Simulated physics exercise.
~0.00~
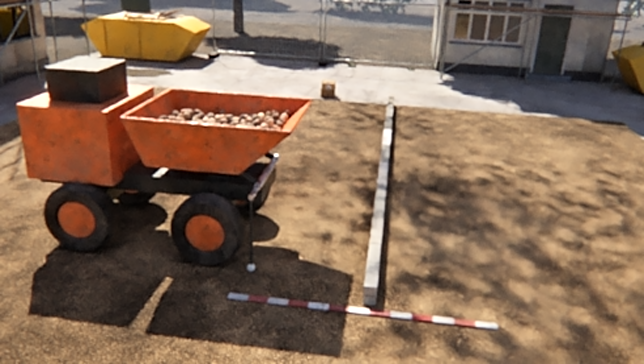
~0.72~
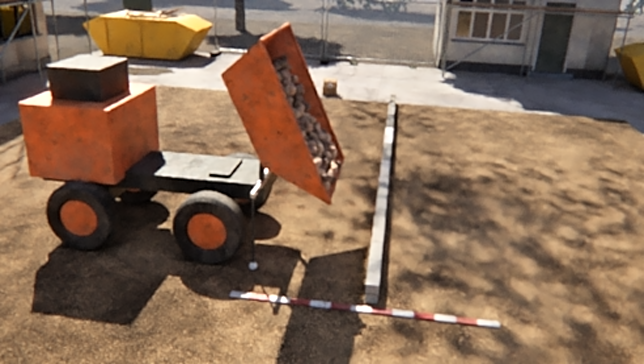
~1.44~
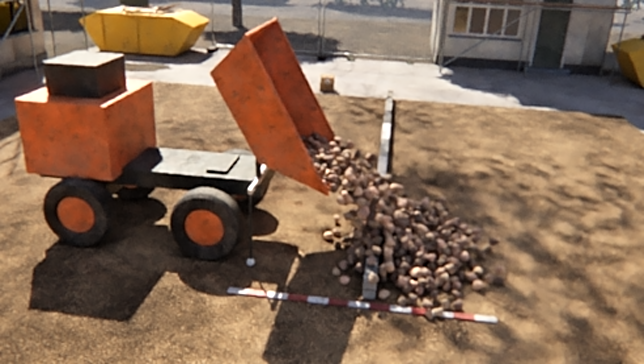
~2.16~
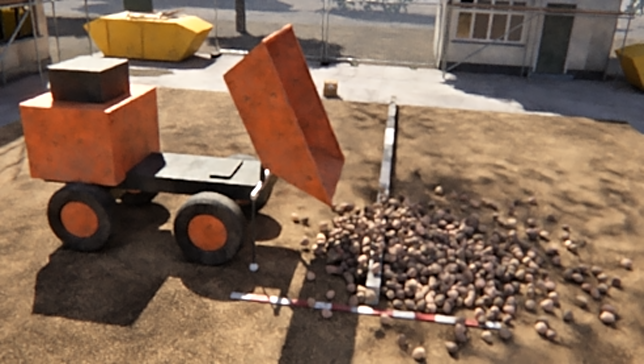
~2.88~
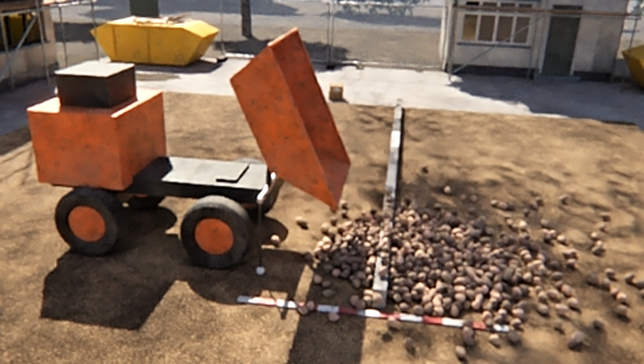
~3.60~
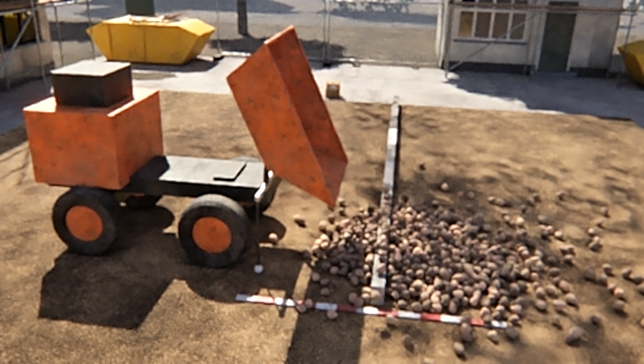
In a dirt yard, an orange dumper tips round stones that spread across a kerb.
